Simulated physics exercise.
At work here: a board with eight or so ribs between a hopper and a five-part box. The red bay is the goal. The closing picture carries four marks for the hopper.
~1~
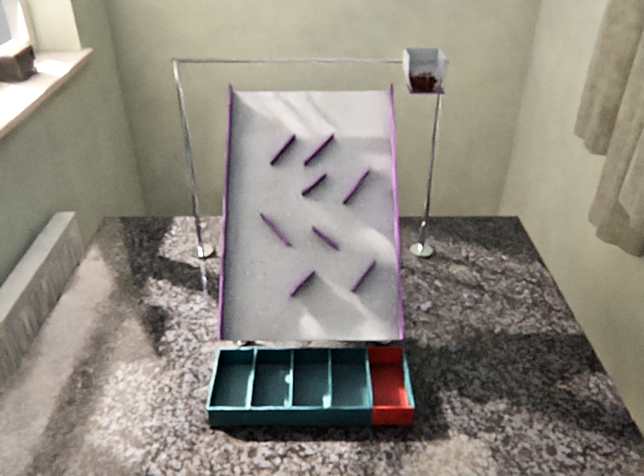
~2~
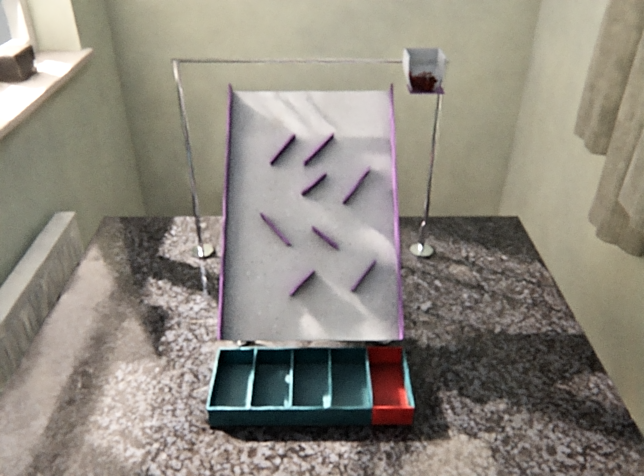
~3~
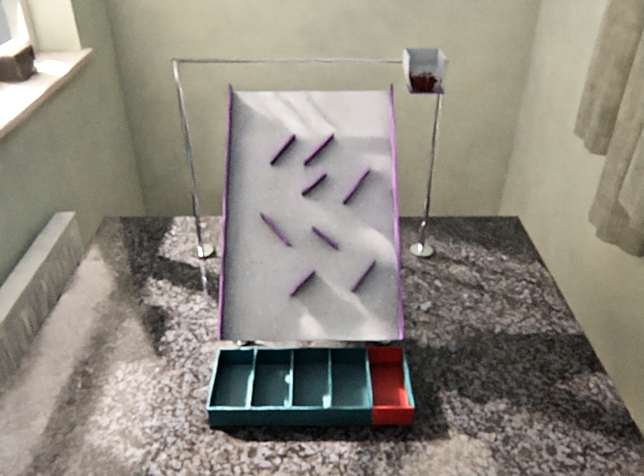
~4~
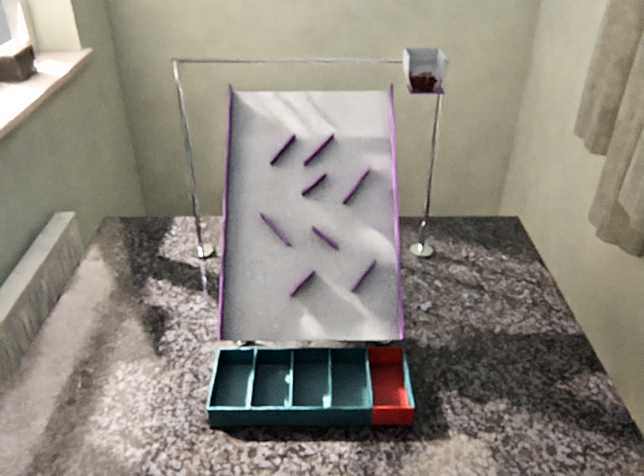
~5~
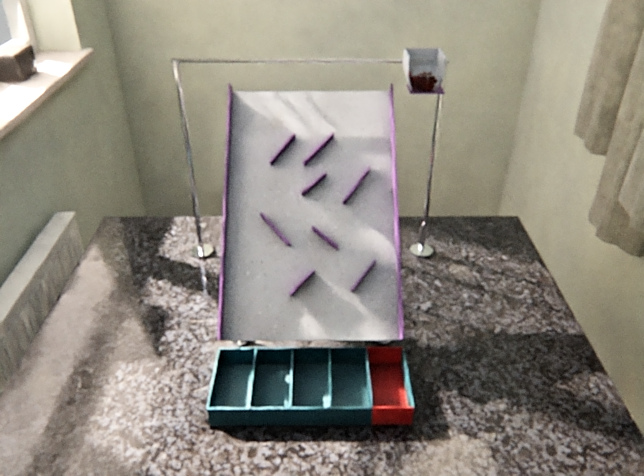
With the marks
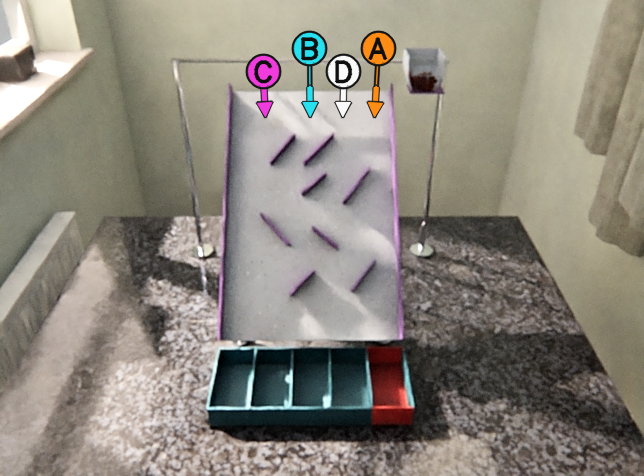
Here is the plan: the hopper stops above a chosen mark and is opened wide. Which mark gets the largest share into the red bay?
Use mark A.
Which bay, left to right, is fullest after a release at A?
It is the fifth one.
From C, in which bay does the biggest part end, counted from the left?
It is the first one.
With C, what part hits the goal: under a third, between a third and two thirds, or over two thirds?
Under a third.
On the marked copy, mark A meets the board at (374, 111); mark B meets the board at (310, 111); mark C meets the board at (265, 111); mark D meets the board at (342, 111).
If A is chosen, roughly two thirds in the red bay, roughly a quarter in other bays, about a tenth held on the board.
If B is chosen, just a few in the red bay, roughly two thirds in other bays, roughly a quarter held on the board.
If C is chosen, not one piece in the red bay, every piece in other bays.
If D is chosen, about a tenth in the red bay, roughly two thirds in other bays, roughly a quarter held on the board.
